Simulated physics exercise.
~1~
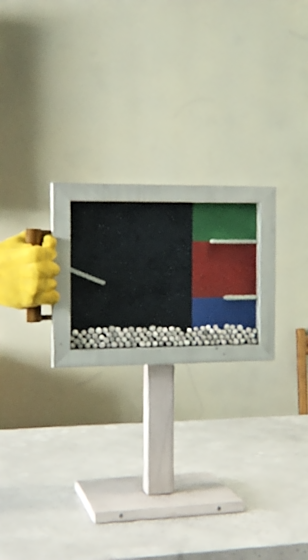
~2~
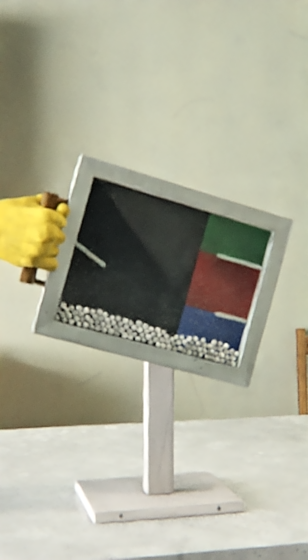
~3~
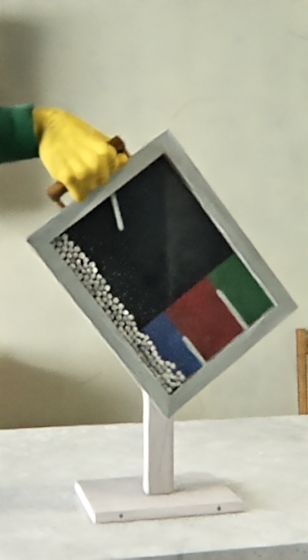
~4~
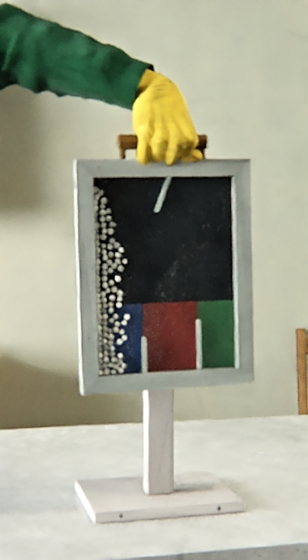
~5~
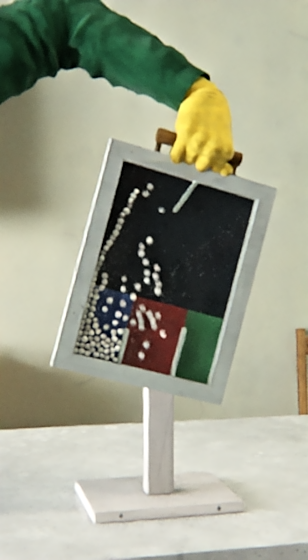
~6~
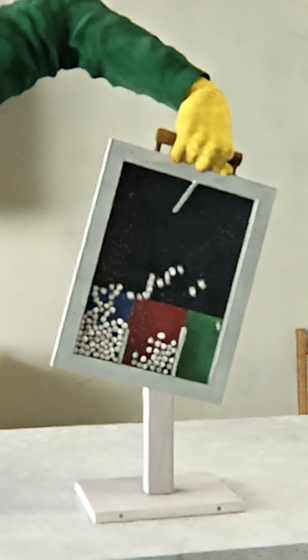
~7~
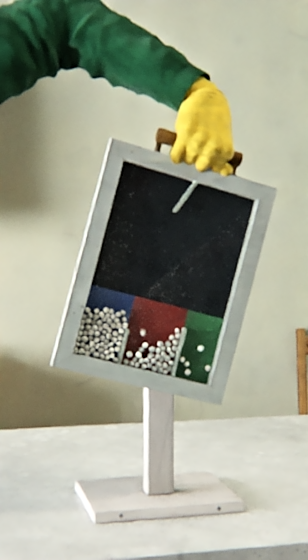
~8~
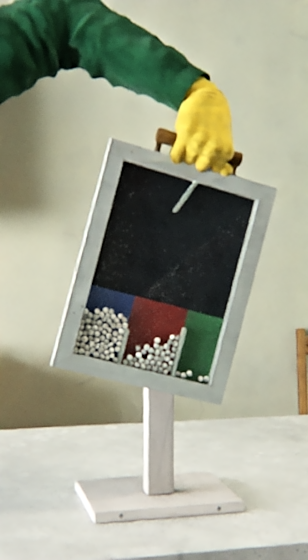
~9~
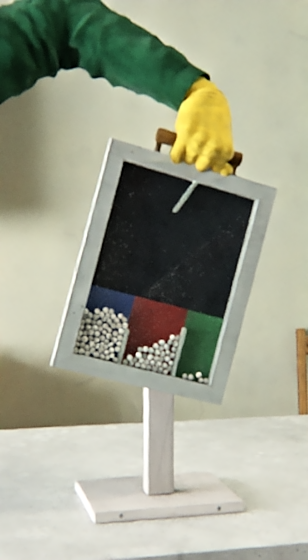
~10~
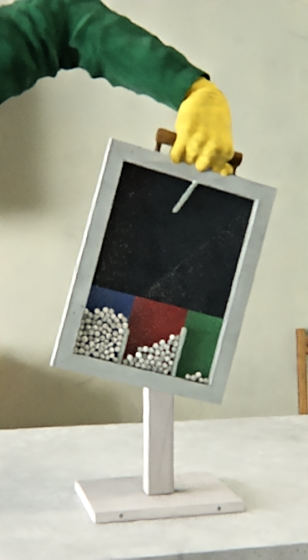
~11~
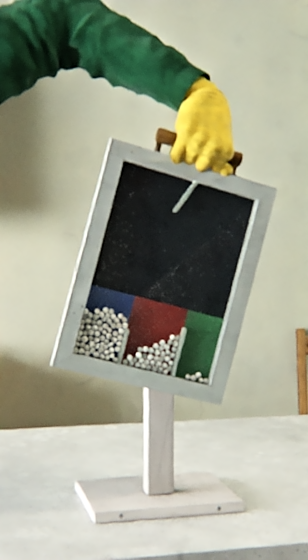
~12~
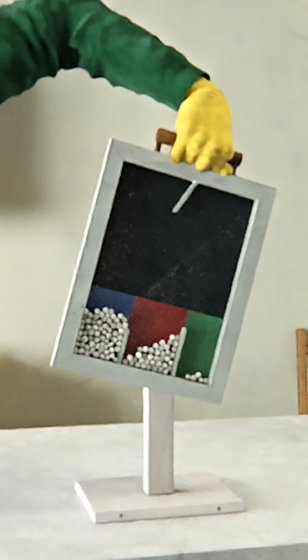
A flat framed box of small white pellets is turned clockwise on its stand by a yellow-gloved hand, past a quarter turn. The pellets slide and tumble down into the coloured pockets, settling mostly in blue, fewer in red and only a few in green.
